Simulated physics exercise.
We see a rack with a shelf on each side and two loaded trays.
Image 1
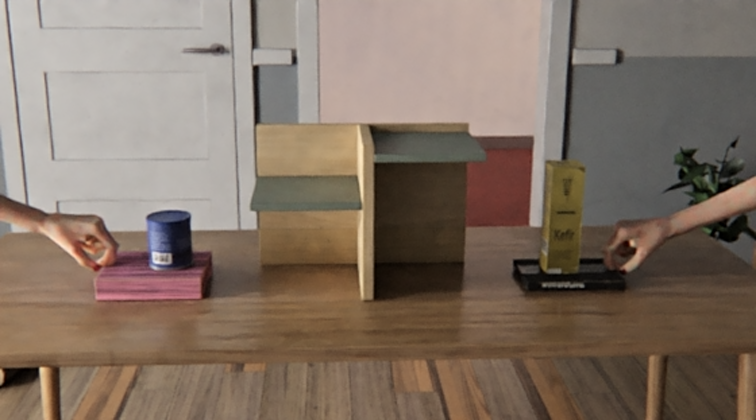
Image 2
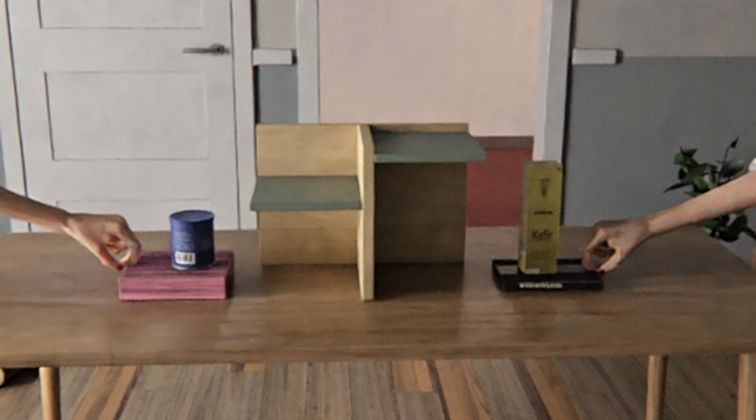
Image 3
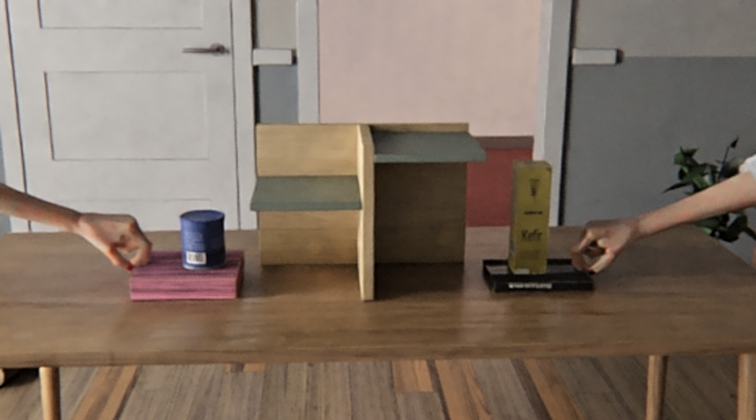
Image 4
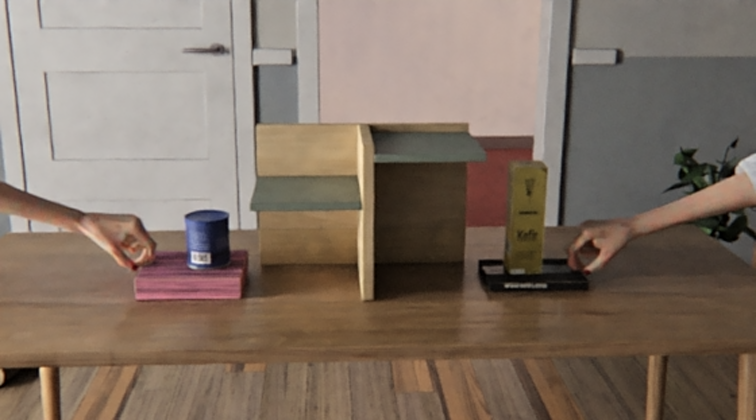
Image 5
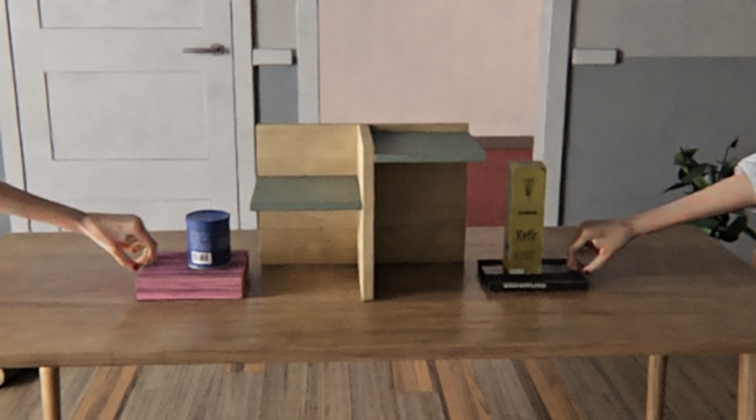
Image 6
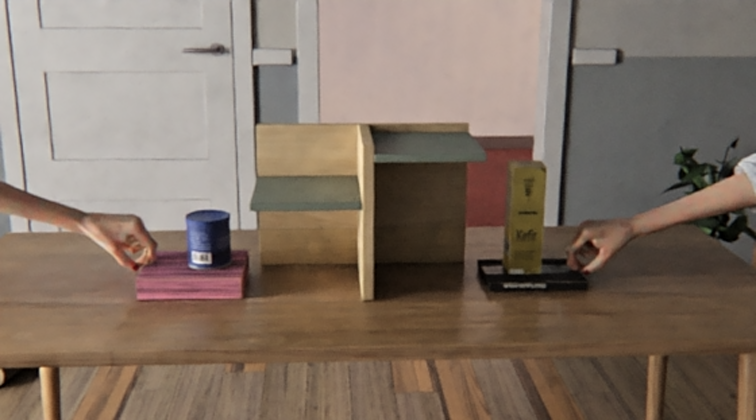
Two hands slid a pink board carrying a blue pot and a black box carrying a yellow carton inward from either side of a wooden rack, then barely moved.
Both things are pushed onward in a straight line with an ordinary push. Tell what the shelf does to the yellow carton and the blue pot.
As I see it, the yellow carton gets through, the blue pot gets through.
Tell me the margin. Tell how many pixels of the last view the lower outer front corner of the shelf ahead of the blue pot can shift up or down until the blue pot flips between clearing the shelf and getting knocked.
Down, by 20 pixels.
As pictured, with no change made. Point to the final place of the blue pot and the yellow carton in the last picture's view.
Blue pot: (319, 239); yellow carton: (417, 219).
Then, 1.02 s after the last picture, yellow carton riding along near (466, 218); blue pot riding along near (250, 239).
At rest, the yellow carton rides in untouched, near (417, 219); the blue pot rides in untouched, near (319, 239).
